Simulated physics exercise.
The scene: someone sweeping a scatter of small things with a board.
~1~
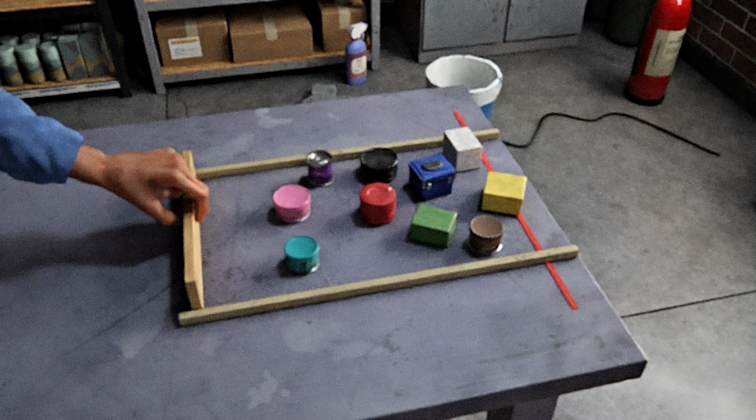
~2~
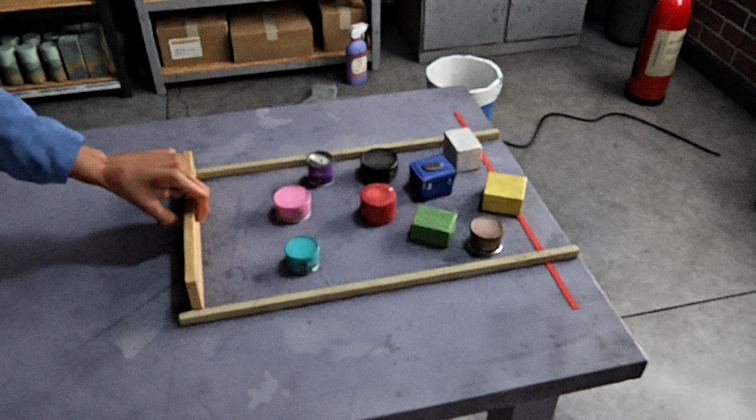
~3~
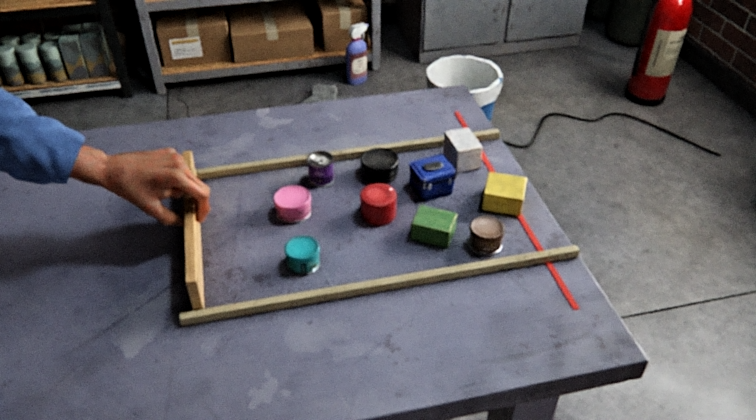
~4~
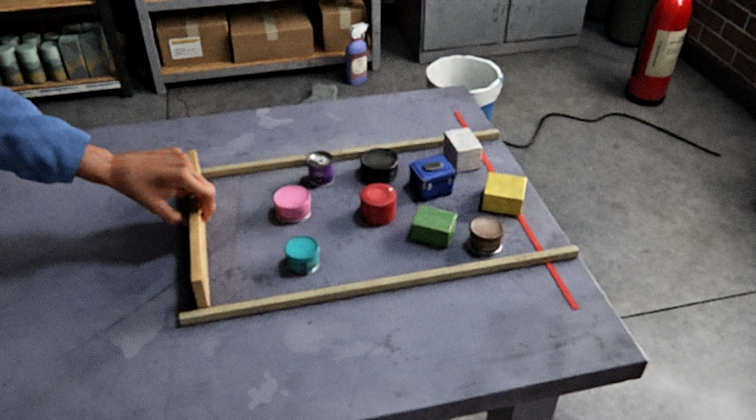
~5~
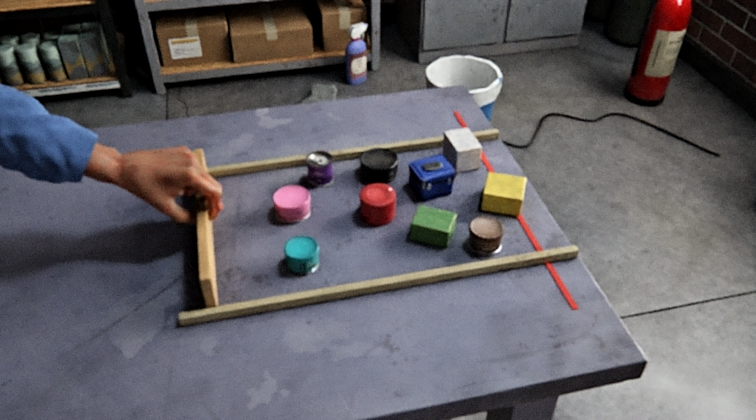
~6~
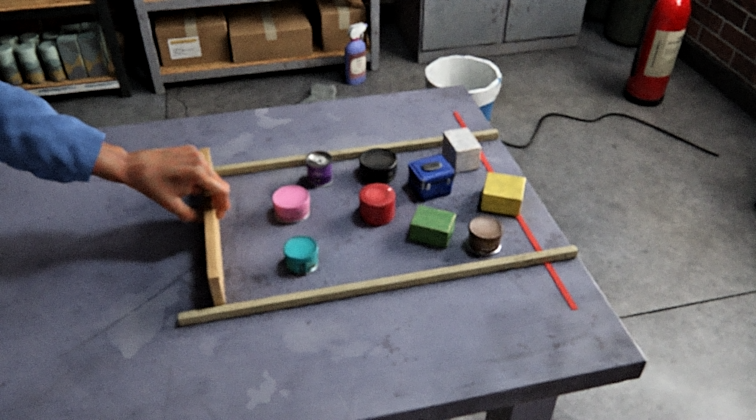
On a workshop table, a hand slides a wooden board slightly right between two rails, while the scattered pots and blocks stay still.
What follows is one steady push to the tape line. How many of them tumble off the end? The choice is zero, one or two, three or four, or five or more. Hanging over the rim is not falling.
In the end the number that fall off is five or more.
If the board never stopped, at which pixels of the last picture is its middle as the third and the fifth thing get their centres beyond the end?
Its middle is around (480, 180) and later (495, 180).
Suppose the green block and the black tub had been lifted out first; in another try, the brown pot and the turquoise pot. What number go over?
First 3, then 4.
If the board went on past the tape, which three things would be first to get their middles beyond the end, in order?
Earliest first: The white block, then the yellow block, then the blue case.
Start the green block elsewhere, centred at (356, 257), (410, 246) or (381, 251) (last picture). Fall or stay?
The green block remains up; remains up; remains up.
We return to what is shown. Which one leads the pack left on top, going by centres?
The brown pot.
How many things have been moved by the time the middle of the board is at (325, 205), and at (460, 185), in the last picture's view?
First 3, then 10.
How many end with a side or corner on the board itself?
That makes 4.
A little later, none off yet; yellow block at rest near (503, 194); white block at rest near (461, 150); brown pot at rest near (485, 236).
Next, none off yet; yellow block at rest near (503, 194); white block moving near (468, 147); brown pot moving near (491, 238).
When it is over, the number that fall off is five or more; down, black tub, green block, blue case, white block and yellow block.
